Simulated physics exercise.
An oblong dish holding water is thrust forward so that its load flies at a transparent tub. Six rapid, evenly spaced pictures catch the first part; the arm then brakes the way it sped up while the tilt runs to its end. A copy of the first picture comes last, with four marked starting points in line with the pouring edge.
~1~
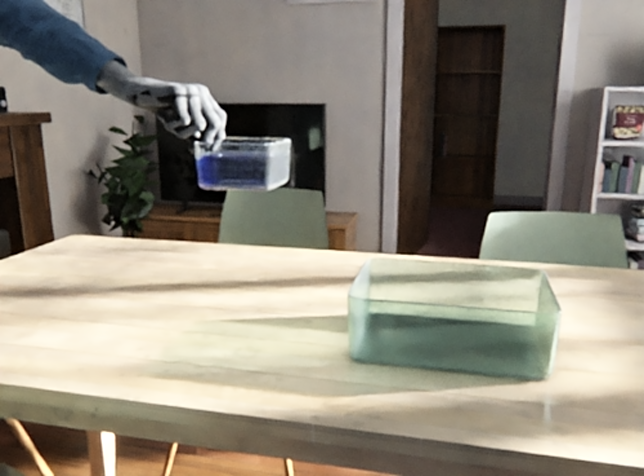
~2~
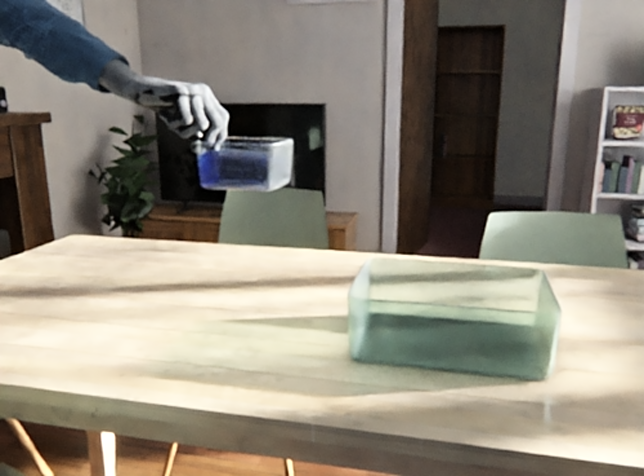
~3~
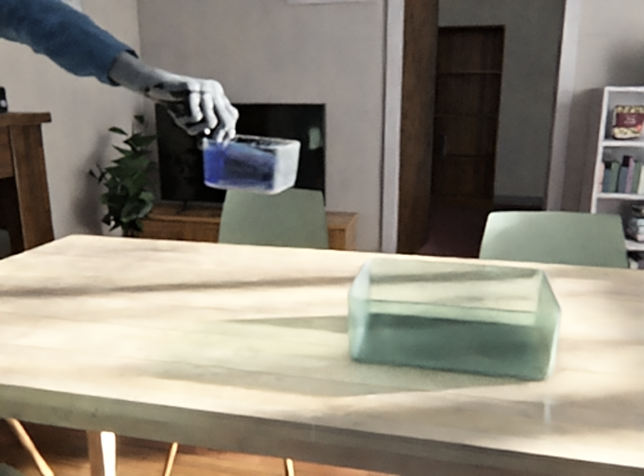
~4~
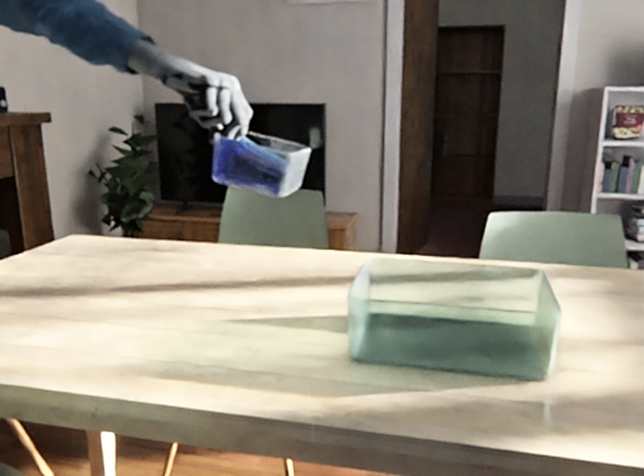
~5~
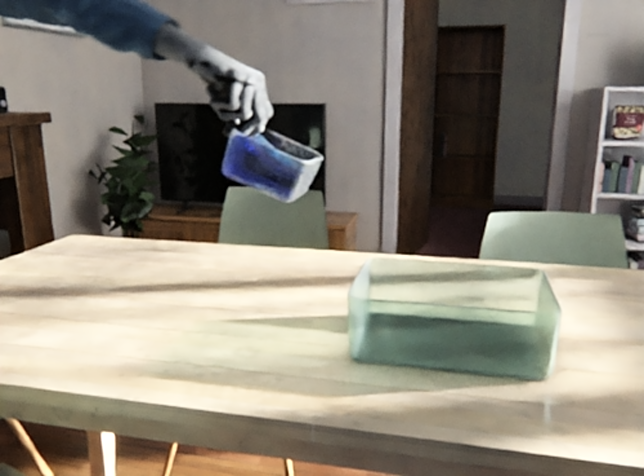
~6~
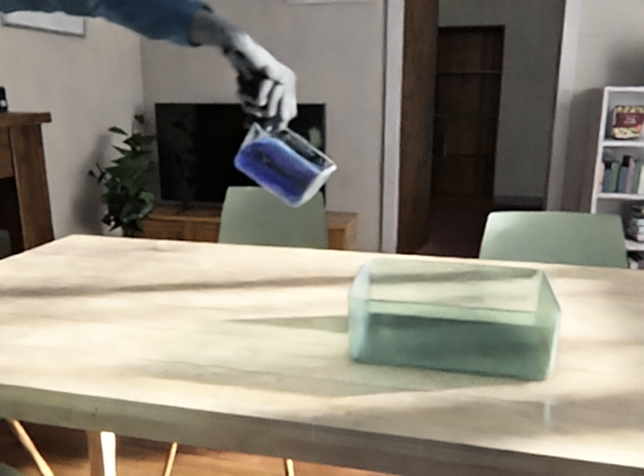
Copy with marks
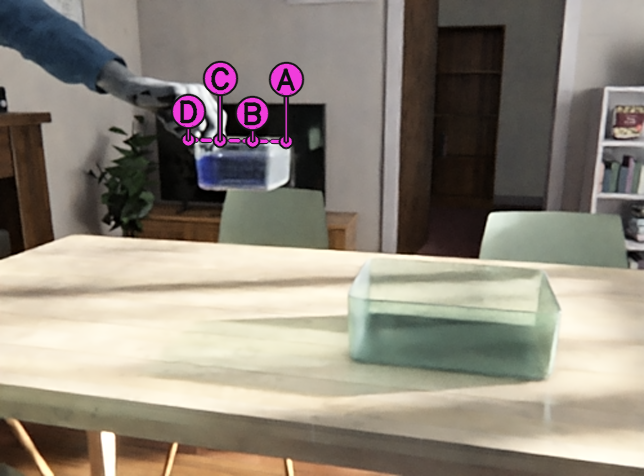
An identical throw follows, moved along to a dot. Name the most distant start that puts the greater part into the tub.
It is C.
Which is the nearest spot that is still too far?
That would be D.
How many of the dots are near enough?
Three of the four.
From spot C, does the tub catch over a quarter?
Yes, it does.
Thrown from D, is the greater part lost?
Yes, that goes wrong.
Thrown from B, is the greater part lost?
No, not at all.
On the marked copy, A at (286, 141); B at (252, 141); C at (220, 140); D at (188, 139).
Choosing A, about 83 % lands in the tub, 3 % falls short and 13 % goes beside or beyond.
Choosing B, about 84 % lands in the tub, 7 % falls short and 9 % goes beside or beyond.
Choosing C, about 73 % lands in the tub, 21 % falls short and 6 % goes beside or beyond.
Choosing D, about 18 % lands in the tub, 78 % falls short and 4 % goes beside or beyond.
